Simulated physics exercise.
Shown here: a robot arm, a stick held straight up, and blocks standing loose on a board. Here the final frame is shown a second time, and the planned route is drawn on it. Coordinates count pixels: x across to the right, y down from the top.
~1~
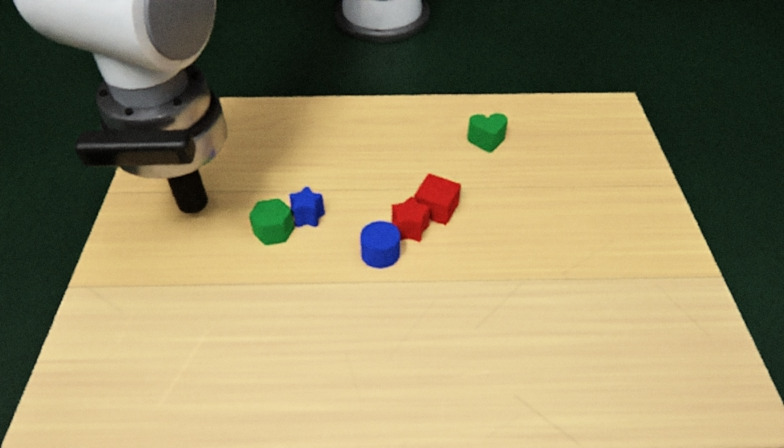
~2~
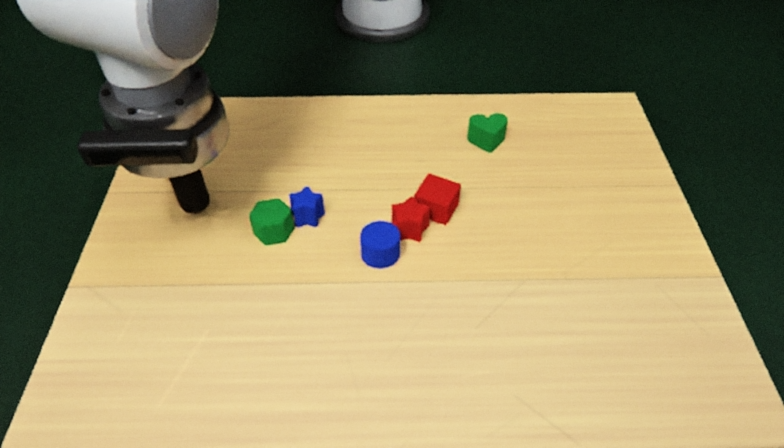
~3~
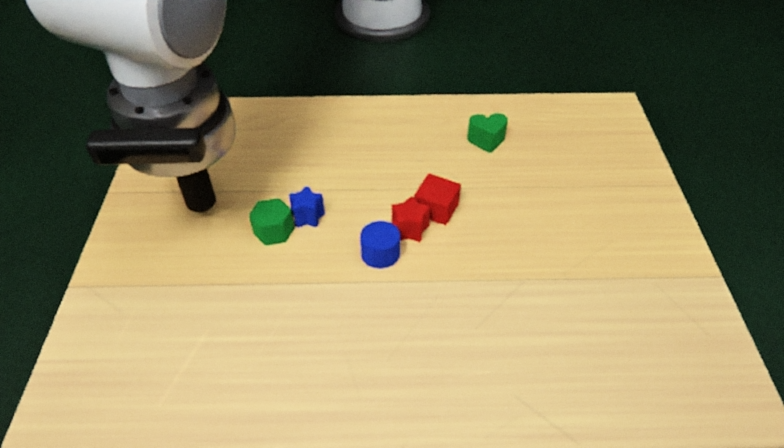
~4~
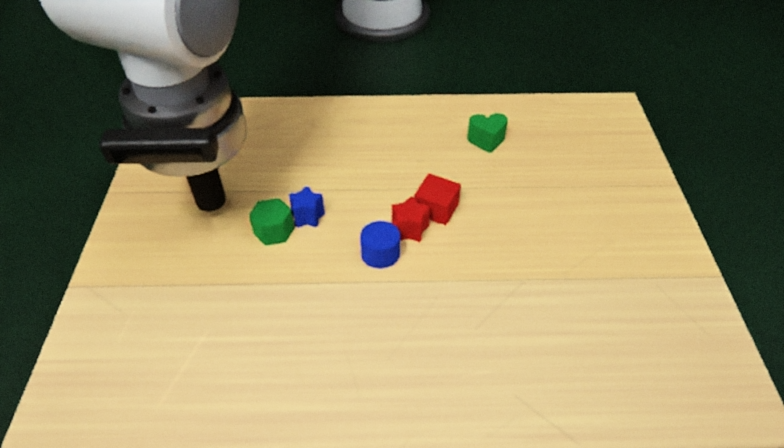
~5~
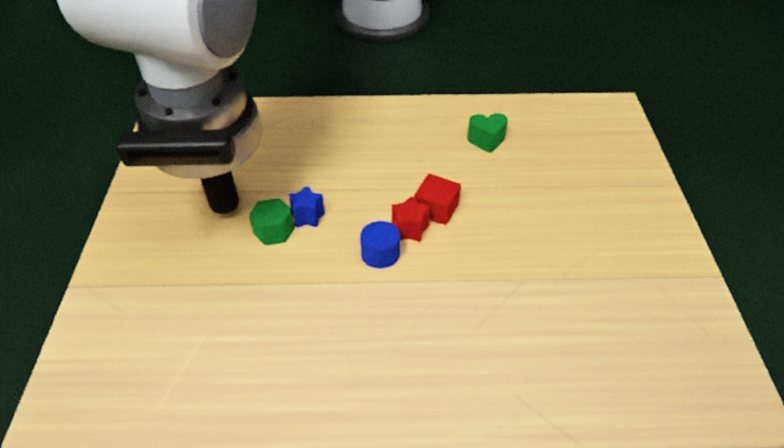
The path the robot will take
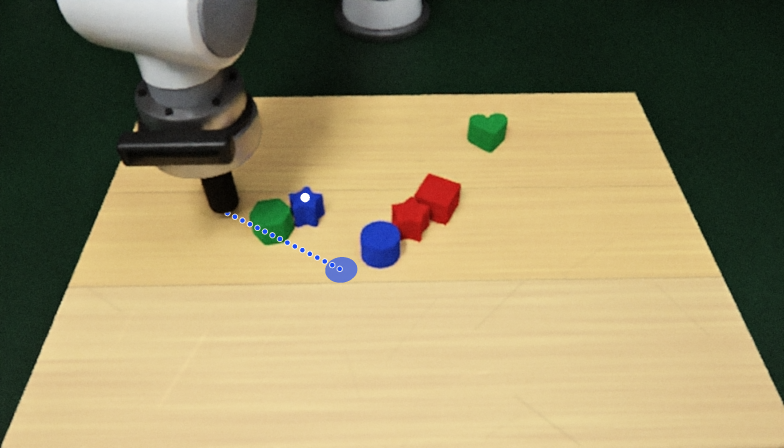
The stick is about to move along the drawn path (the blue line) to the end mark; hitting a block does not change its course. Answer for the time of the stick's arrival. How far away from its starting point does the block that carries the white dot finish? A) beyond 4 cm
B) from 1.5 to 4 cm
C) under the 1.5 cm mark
Correct choice: C.
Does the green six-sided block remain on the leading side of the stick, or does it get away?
It is still ahead of the stick.
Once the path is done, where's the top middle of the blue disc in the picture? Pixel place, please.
I predict (414, 237).
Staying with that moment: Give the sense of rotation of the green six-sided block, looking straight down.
Viewed from above, counterclockwise.
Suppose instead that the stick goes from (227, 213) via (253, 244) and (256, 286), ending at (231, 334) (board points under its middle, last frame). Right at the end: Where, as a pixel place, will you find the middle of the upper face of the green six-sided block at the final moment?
It is going to be at (285, 221).
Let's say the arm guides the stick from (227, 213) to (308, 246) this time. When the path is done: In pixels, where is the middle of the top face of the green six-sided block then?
It is at (335, 239).
Drawn move, in a line from (227, 213) to (341, 270); the dot is on the blue star.
The first path, step by step. One third of the way, stick at (261, 222); green six-sided block at (290, 221); blue star at (310, 197), turned 20° anticlockwise.
Two thirds of the way, stick at (301, 242); green six-sided block at (334, 237), turned 15° anticlockwise; blue star at (312, 196), turned 30° anticlockwise.
At the end, stick at (340, 261); green six-sided block at (377, 252), turned 35° anticlockwise; blue star at (312, 196), turned 30° anticlockwise; blue disc at (414, 237); red star still.
